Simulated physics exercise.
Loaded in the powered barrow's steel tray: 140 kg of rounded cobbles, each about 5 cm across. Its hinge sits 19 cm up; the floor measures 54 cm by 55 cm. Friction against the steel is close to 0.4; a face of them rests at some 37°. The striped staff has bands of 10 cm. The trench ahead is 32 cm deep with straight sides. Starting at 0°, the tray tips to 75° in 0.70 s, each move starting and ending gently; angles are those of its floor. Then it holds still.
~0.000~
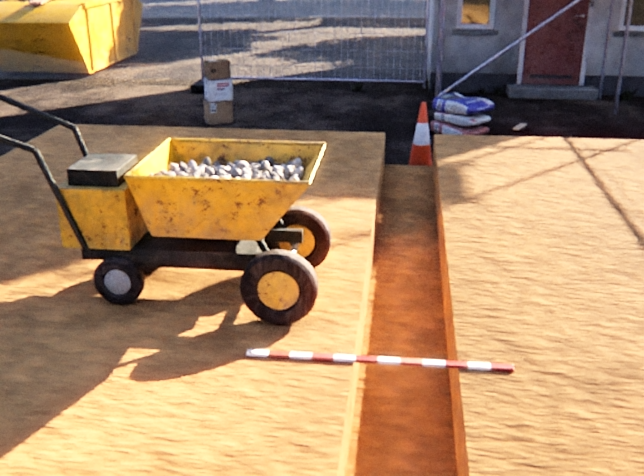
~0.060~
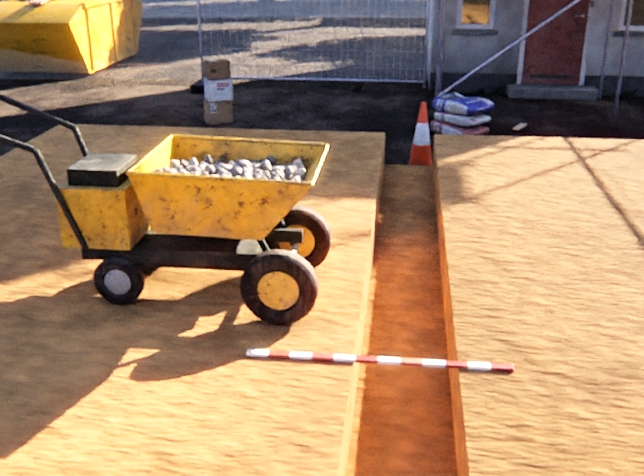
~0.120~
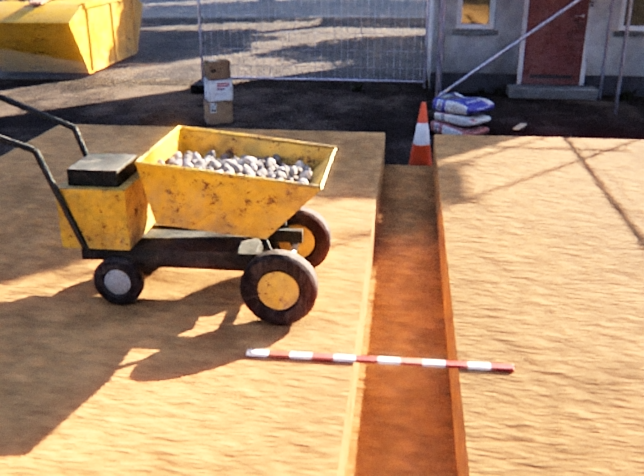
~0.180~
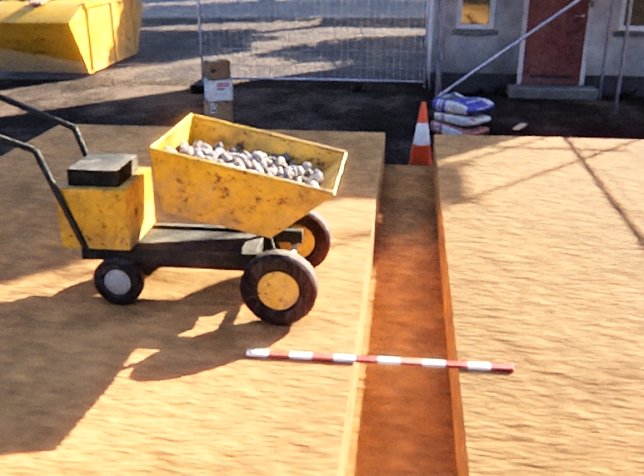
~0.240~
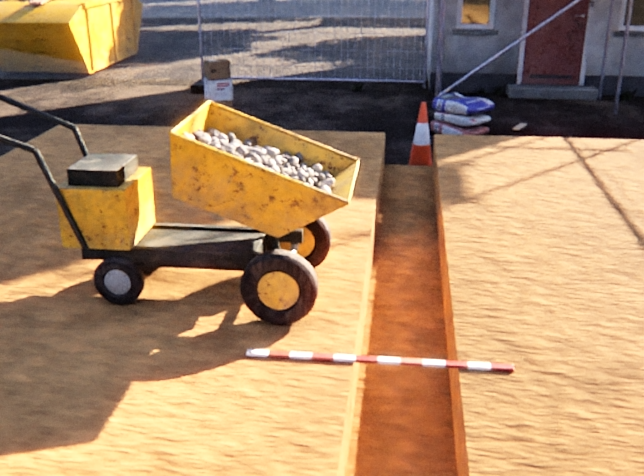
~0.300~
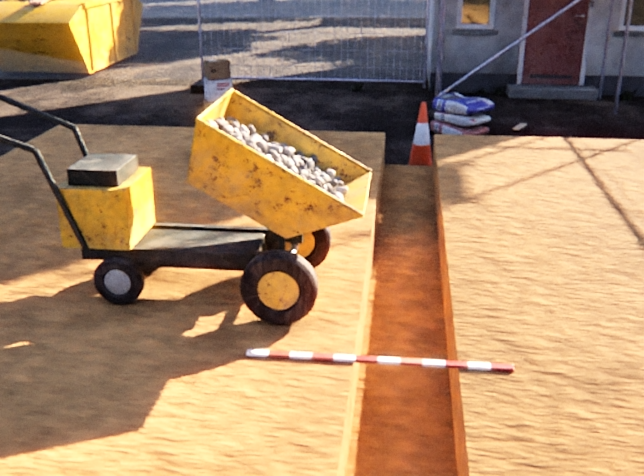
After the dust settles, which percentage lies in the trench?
Roughly 61 per cent ends in the trench.
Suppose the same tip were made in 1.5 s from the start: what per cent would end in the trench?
It would be near 80 per cent.
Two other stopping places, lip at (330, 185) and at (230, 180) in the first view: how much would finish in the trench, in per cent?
Near 40 per cent from the first place, 90 from the second.
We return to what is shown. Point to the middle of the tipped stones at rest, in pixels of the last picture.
Their middle is at about (440, 338).
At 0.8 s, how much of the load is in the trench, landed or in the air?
About 30 per cent by then.
After 0.5 s the floor is at 63°; 100 % in the tray; the foremost stones are at (382, 233).
After 0.8 s the floor is at 75°; 64 % in the tray, 28 % in the trench, 8 % past the trench; the foremost stones are at (474, 305).
After 1.1 s the floor is at 75°; 10 % in the tray, 50 % in the trench, 40 % past the trench; the foremost stones are at (625, 311).
After 3.1 s the floor is at 75°; 0 % in the tray, 61 % in the trench, 39 % past the trench; the foremost stones are past the picture's edge.
